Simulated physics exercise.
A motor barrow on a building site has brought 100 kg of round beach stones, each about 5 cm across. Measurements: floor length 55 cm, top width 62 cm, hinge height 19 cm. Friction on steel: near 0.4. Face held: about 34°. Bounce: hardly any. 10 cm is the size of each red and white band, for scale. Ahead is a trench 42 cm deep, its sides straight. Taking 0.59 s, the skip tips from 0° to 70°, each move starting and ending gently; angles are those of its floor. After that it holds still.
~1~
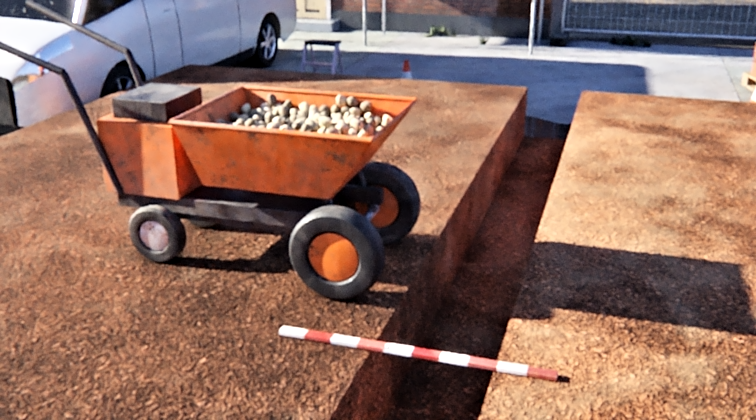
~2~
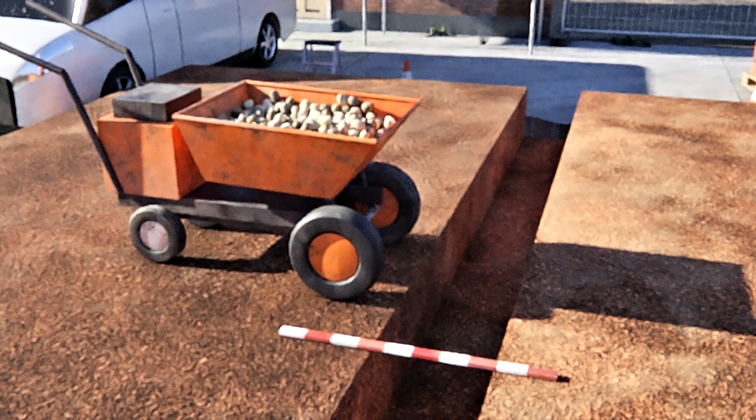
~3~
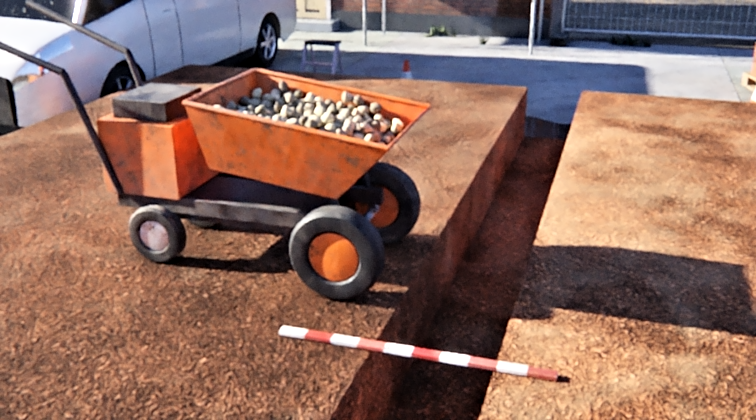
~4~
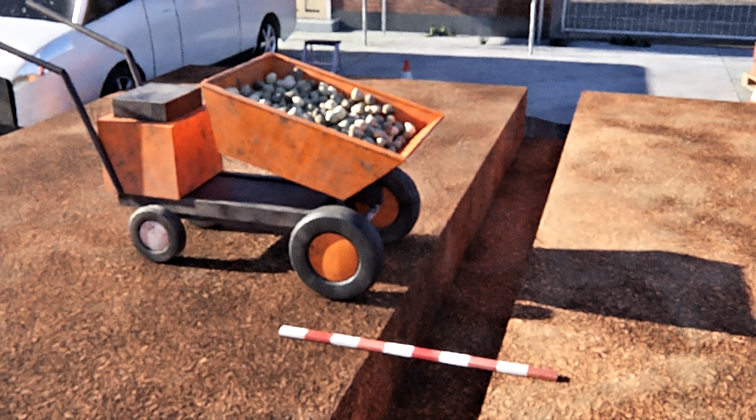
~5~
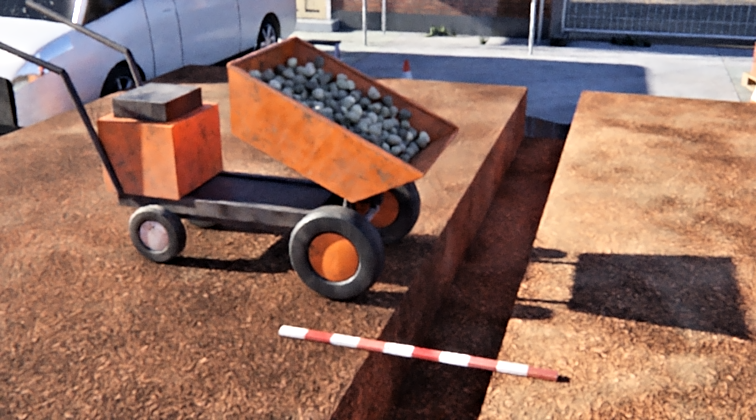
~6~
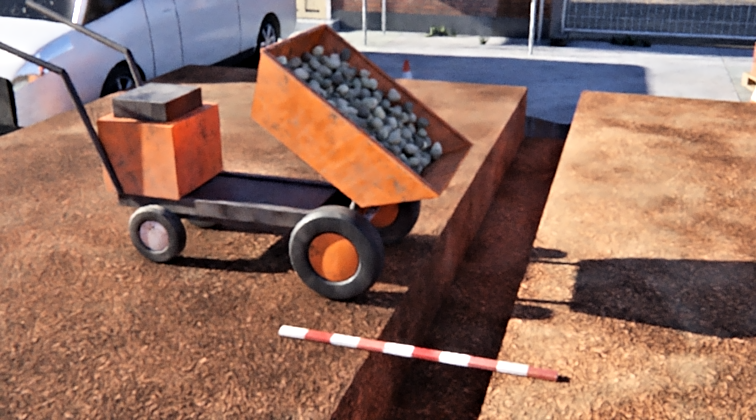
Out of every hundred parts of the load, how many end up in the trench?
Close to 32 in a hundred.
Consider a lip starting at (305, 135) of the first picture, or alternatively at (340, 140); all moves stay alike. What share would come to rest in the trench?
I'd say some 90 per cent and some 60 per cent.
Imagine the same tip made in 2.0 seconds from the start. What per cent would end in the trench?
I'd put it at roughly 60 per cent.
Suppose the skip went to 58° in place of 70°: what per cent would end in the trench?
Roughly 35% would end there.
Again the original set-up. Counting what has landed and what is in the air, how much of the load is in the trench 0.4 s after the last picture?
At that moment: Approx. 10 %.
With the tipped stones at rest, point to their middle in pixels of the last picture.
Their centre sits close to (568, 292).
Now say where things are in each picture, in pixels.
In the first frame, lip at (372, 141), floor tilted 0°, highest stones at (339, 112).
In the second frame, the skip is at 2°, its lip at (376, 143); the top of the load is at (317, 104).
In the third frame, lip at (388, 149), floor tilted 8°, highest stones at (283, 96).
In the fourth frame, the skip is at 16°, its lip at (405, 160); the top of the load is at (281, 84).
In the fifth frame, lip at (423, 176), floor tilted 25°, highest stones at (297, 70).
In the sixth frame, the skip is at 36°, its lip at (439, 196); the top of the load is at (318, 59).
Then, 0.1 s after the last picture the floor is at 59°, 100 % in the skip; the foremost stones are at (450, 207).
Then, 0.4 s after the last picture the floor is at 70°, 76 % in the skip, 11 % in the trench, 12 % past the trench; the foremost stones are at (555, 276).
Then, 0.7 s after the last picture the floor is at 70°, 14 % in the skip, 19 % in the trench, 67 % past the trench; the foremost stones are past the picture's edge.
Then, 2.7 s after the last picture the floor is at 70°, 0 % in the skip, 32 % in the trench, 68 % past the trench; the foremost stones are past the picture's edge.
